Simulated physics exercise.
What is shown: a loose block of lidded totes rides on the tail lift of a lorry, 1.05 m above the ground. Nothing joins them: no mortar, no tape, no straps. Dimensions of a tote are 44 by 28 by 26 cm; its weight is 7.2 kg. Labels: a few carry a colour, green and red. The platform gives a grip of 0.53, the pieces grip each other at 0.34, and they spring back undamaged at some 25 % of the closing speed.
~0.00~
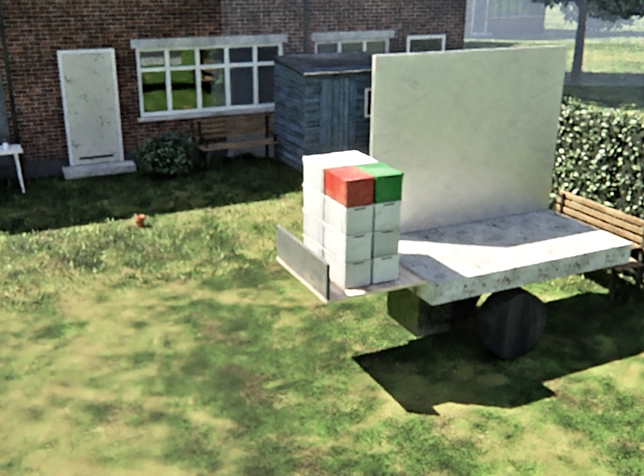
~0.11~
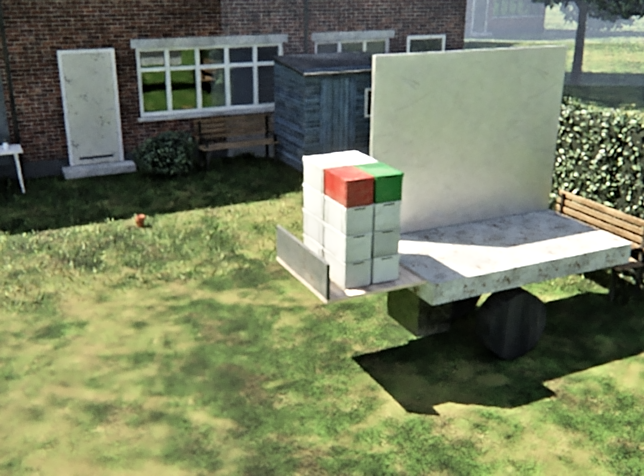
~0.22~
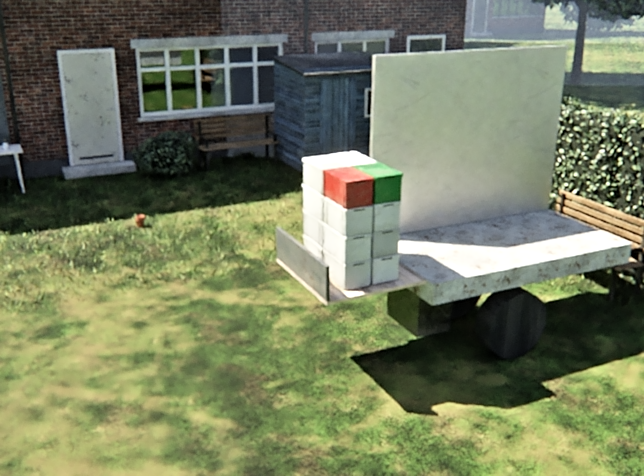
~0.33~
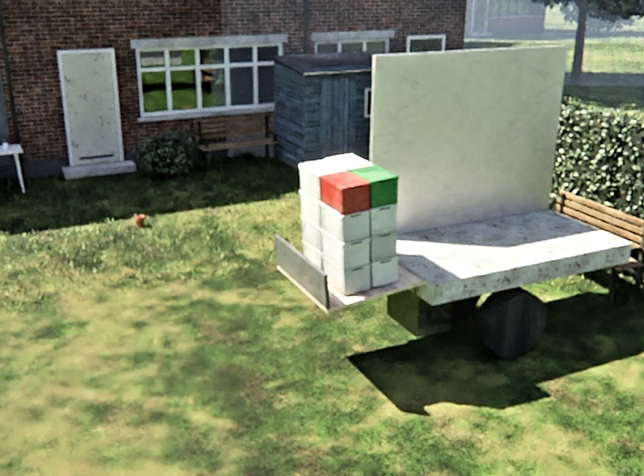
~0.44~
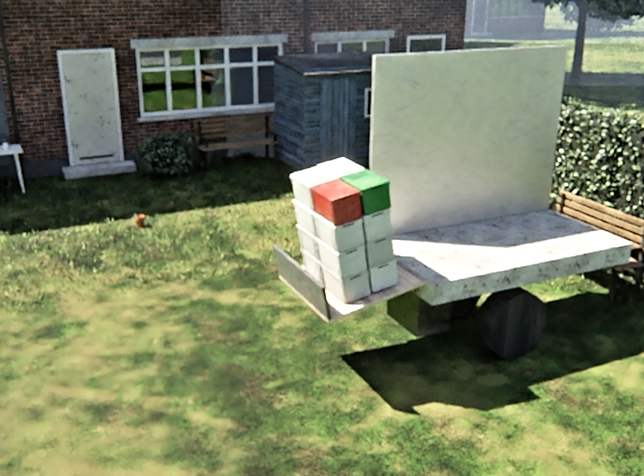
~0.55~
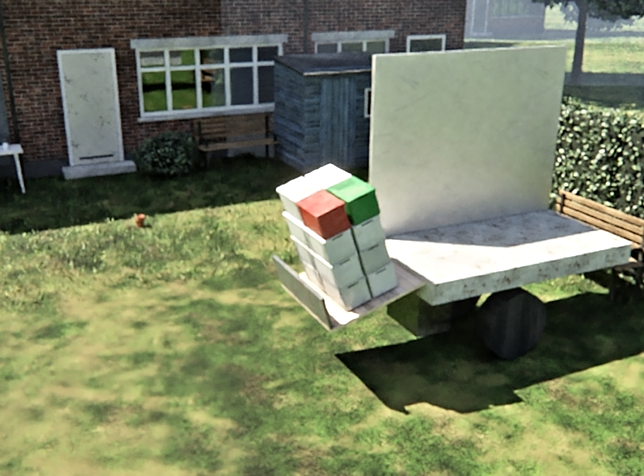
In a grassy garden, a lorry's tail lift tilting down at its outer end, the stacked white, red and green totes leaning left.
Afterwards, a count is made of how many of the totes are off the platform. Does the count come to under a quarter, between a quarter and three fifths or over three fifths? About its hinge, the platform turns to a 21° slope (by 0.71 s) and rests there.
It comes to from a quarter to three fifths.
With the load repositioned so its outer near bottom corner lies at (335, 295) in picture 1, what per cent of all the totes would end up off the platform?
I'd put it at 40 per cent.
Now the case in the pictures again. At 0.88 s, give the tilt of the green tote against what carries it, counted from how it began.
Some 40°.
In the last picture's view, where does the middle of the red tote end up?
In the last picture it sits at roughly (197, 402).
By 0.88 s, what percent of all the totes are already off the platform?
By then, 25 per cent.
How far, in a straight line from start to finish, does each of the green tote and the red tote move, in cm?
Displacement in cm - green: 240; red: 230.
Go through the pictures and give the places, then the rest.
In the first frame (places mark the middle of the side facing us; leans and shifts are taken against what carries them), platform's outer corner (328, 302) slope 0°; green tote (390, 189); red tote (360, 193); nothing disturbed.
The second frame shows platform's outer corner (328, 302) slope 0°; green tote (390, 189).
The third frame shows platform's outer corner (328, 303) slope 1°; red tote (360, 194).
The fourth frame shows platform's outer corner (329, 311) slope 5°; red tote (356, 200) shifted 39 mm; green tote (385, 193) shifted 33 mm; 7 disturbed, none off the platform.
The fifth frame shows platform's outer corner (330, 321) slope 11°; green tote (378, 199) shifted 43 mm; red tote (348, 209) shifted 41 mm; 6 disturbed, none off the platform.
The sixth frame shows platform's outer corner (333, 331) slope 17°; red tote (335, 222); green tote (365, 208); 2 disturbed, none off the platform.
After 0.66 s, slope 21°; none of the 16 totes off the platform, 16 disturbed; red tote leaning 8°; green tote leaning 7°.
After 0.88 s, slope 21°; 4 of the 16 totes off the platform; green tote leaning 36°; red tote leaning 33°, 8 cm lower.
After 1.32 s, slope 21°; 6 of the 16 totes off the platform; green tote upside down; red tote on its side.
By the end (2.1 s), slope 21°; 6 of the 16 totes off the platform; green tote upside down; red tote on its side. That is 38 per cent. As the last picture would show them, middles, green tote near (192, 381), red tote near (197, 402).
